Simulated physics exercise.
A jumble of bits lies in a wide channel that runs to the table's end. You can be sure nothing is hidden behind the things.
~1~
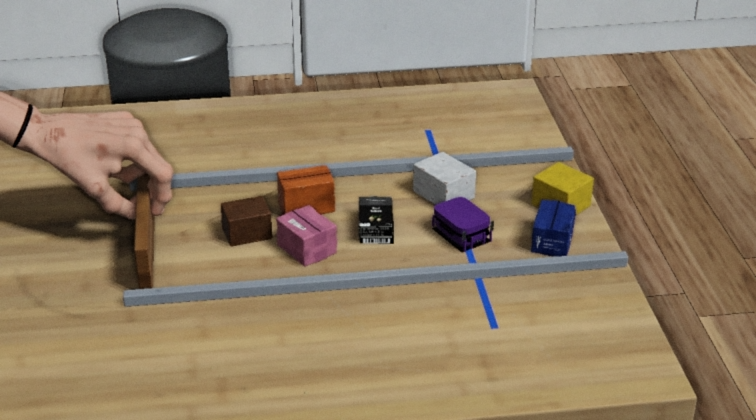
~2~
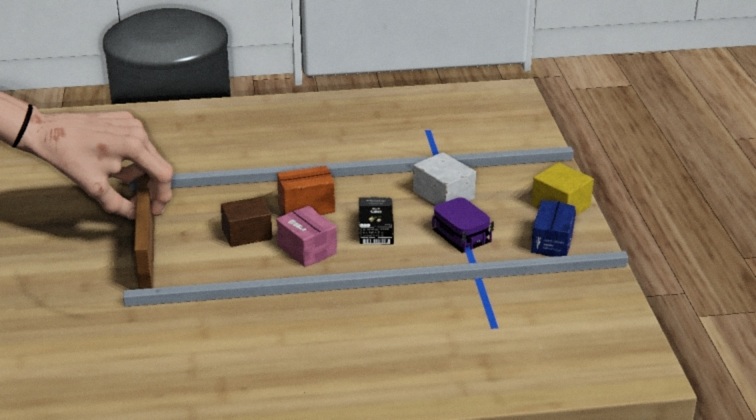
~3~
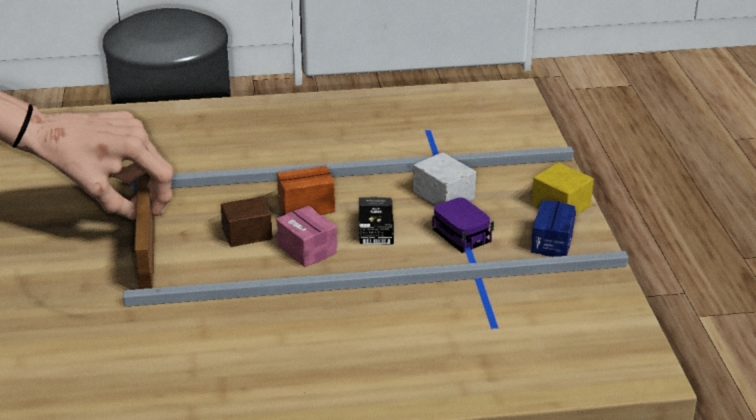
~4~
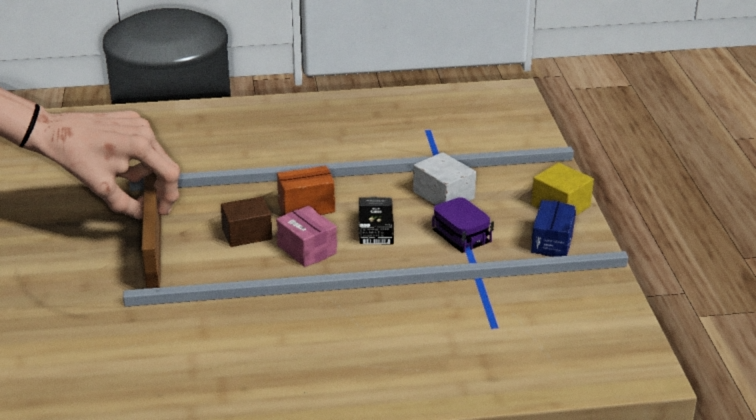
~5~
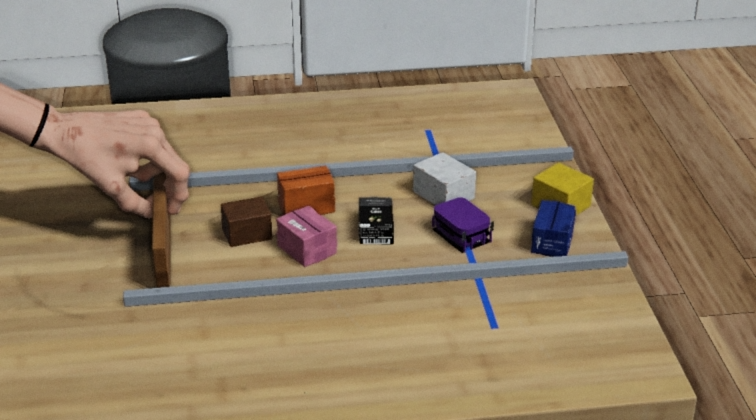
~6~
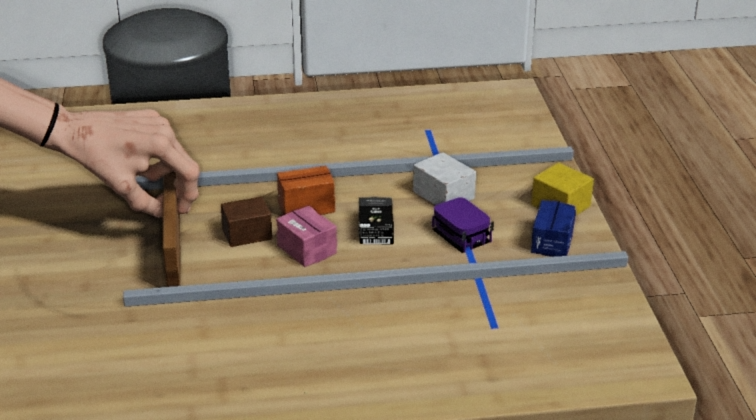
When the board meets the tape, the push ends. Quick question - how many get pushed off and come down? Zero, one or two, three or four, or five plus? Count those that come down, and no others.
Well, nothing drops off the table this time.
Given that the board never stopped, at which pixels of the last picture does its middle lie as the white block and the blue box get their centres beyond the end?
Approx. (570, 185) / approx. (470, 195) for the other.
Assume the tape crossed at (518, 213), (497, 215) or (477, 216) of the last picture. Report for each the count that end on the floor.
Going through each try, you'd get 2, 1 and 1.
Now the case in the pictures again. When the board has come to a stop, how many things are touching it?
It touches 3.
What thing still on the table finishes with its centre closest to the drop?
Blue box.
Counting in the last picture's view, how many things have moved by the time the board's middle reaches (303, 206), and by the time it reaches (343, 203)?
At the one place 3, at the other 4.
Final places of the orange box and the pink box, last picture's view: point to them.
Taking them in turn, first comes (478, 187), then (488, 234).
A little later, none off yet; yellow block at rest near (562, 192); blue box at rest near (554, 228); purple case at rest near (462, 225).
When it is over, the number that fall off is zero.
